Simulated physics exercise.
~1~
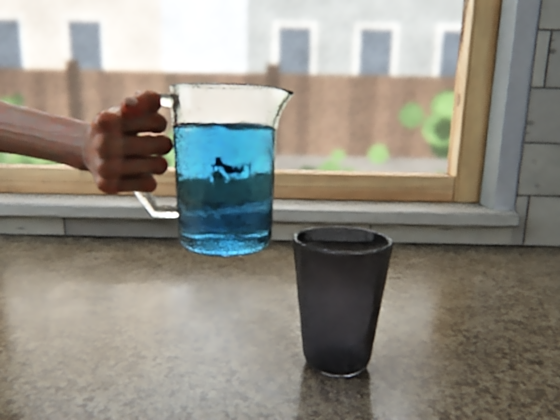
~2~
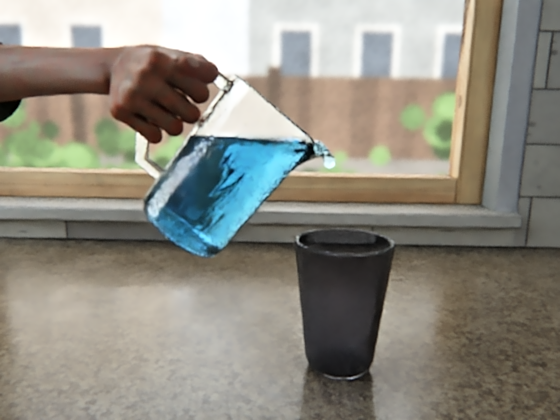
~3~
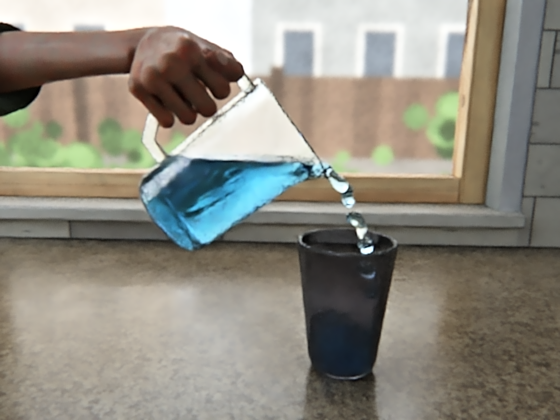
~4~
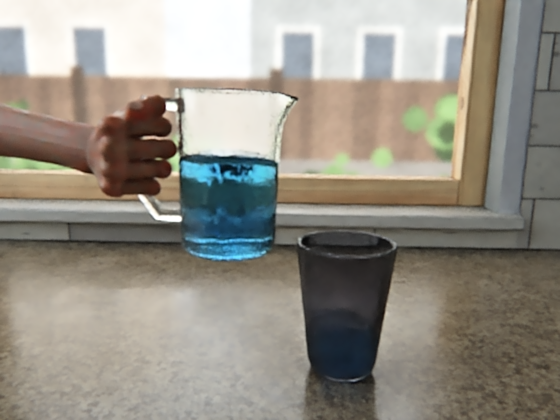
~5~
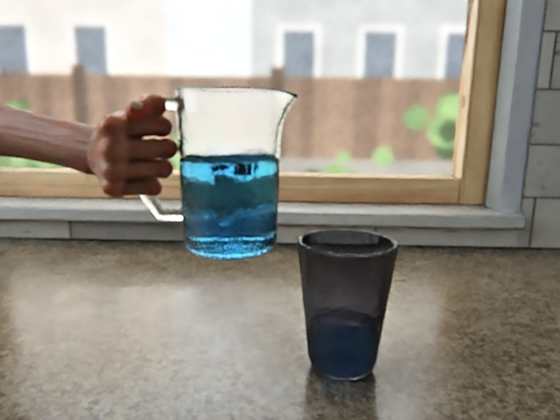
A hand tilts a jug, pours blue liquid into a dark glass, then levels it.
